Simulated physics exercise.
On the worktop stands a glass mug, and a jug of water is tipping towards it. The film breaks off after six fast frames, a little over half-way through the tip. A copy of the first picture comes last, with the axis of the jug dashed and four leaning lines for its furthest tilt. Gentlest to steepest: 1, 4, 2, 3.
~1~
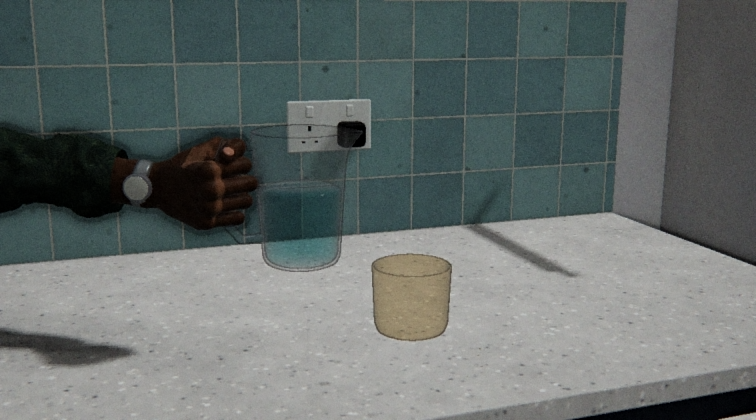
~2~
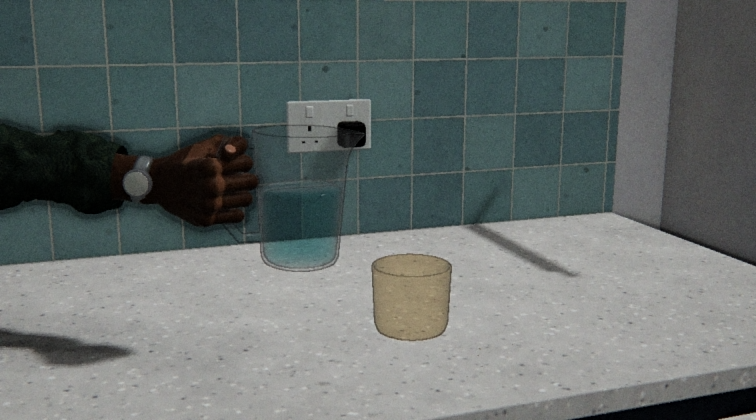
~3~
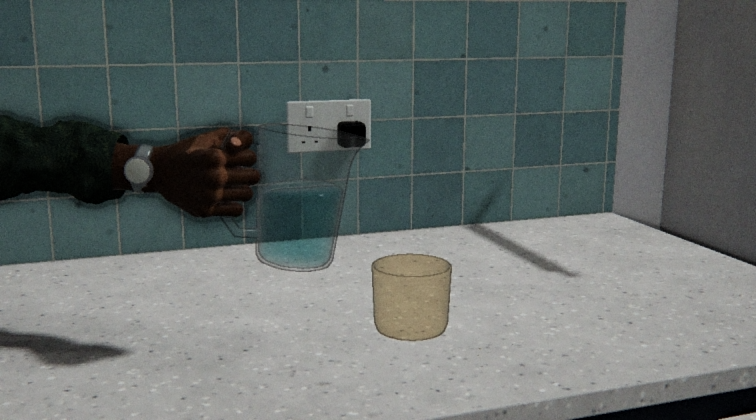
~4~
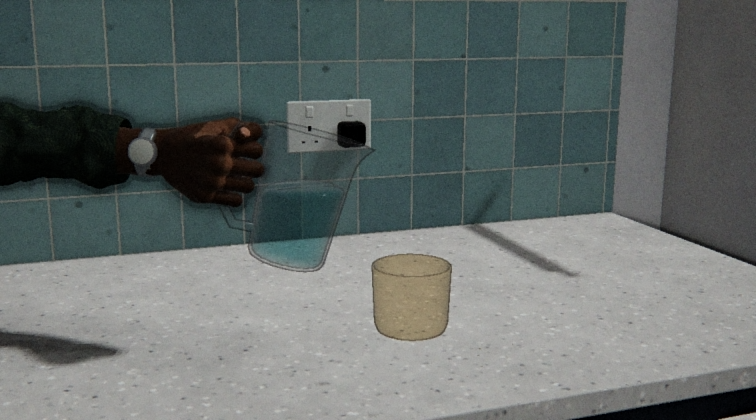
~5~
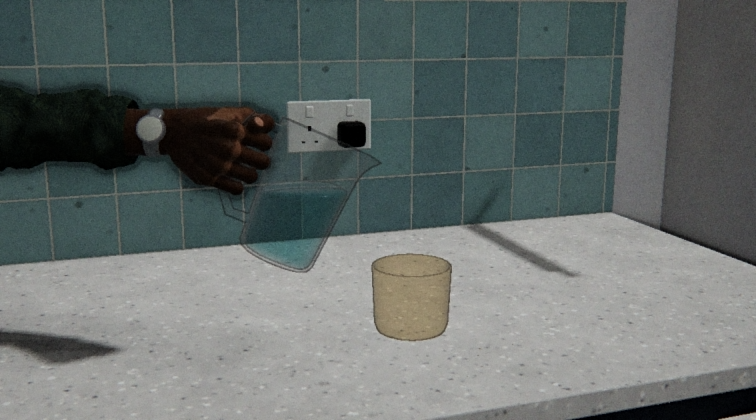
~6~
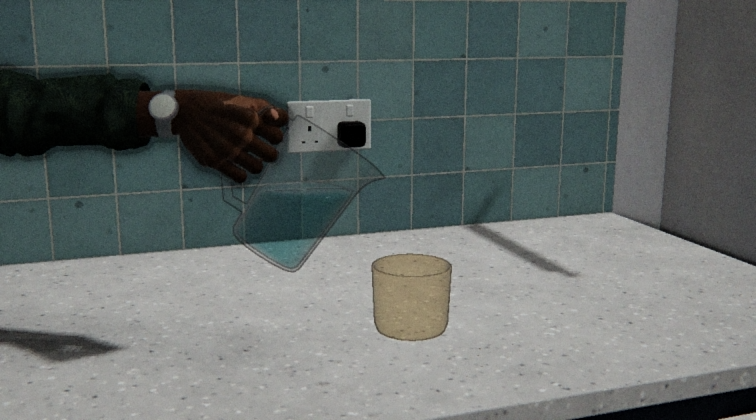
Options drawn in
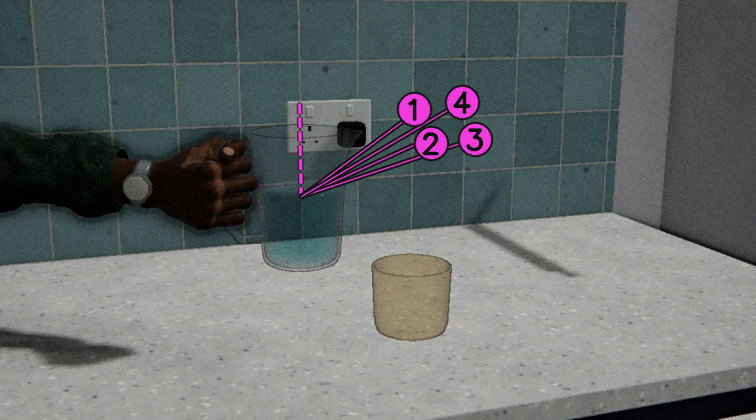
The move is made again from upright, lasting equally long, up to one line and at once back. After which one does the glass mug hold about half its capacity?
Tilt 3.
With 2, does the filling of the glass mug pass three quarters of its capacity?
No.
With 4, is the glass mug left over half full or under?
Under half.
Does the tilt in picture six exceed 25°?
Yes, it does.
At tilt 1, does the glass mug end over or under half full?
Under.
In magenta, 1 at (402, 122); 2 at (413, 145); 3 at (458, 144); 4 at (447, 110).
Choosing 1, the glass mug ends with about 10 % of what it can hold.
Choosing 2, the glass mug ends with about 36 % of what it can hold.
Choosing 3, the glass mug ends with about 50 % of what it can hold; 3 % of the water is spilt.
Choosing 4, the glass mug ends with about 21 % of what it can hold.
